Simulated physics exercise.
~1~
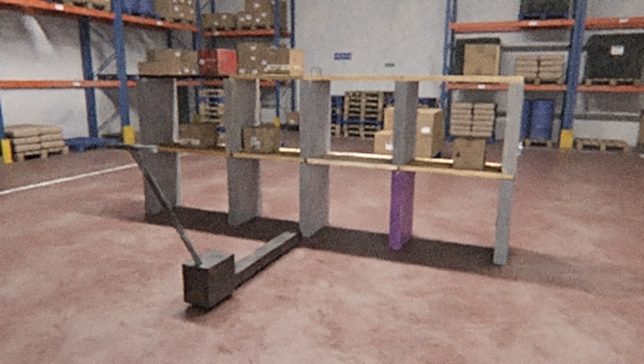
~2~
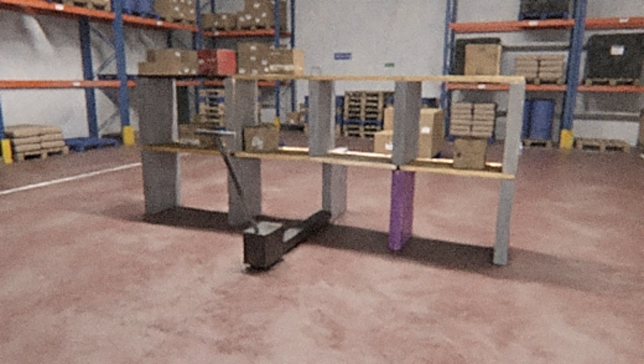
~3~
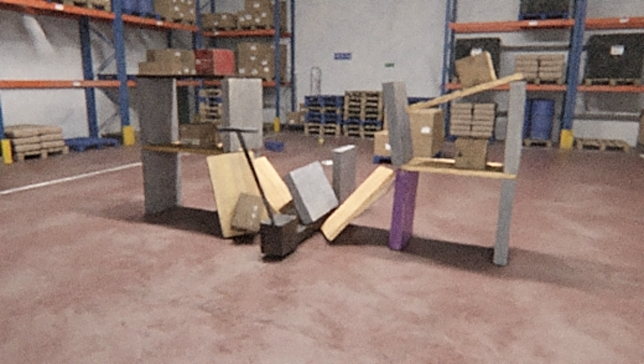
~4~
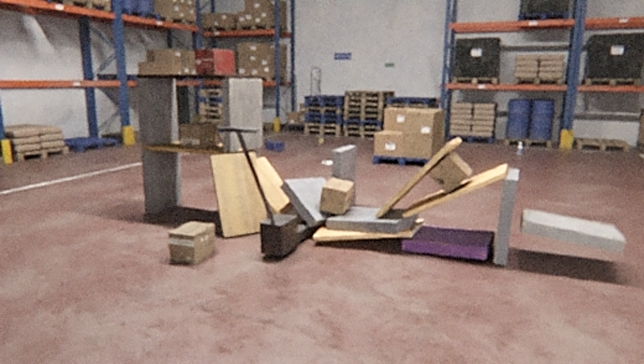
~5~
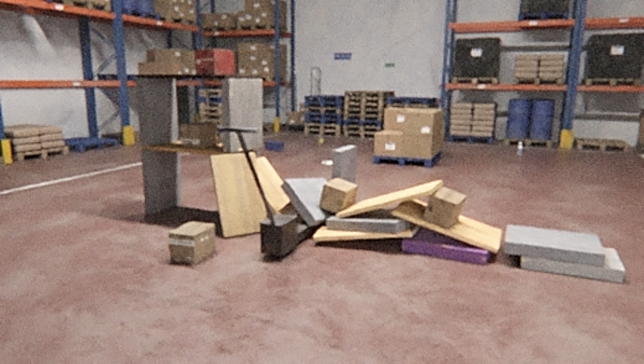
A dark floor jack slid rightward into the base of a two-tier row of grey uprights and boards, and the middle collapsed, then the right side with its purple upright, leaving a heap beside the still-standing left end with its red carton.
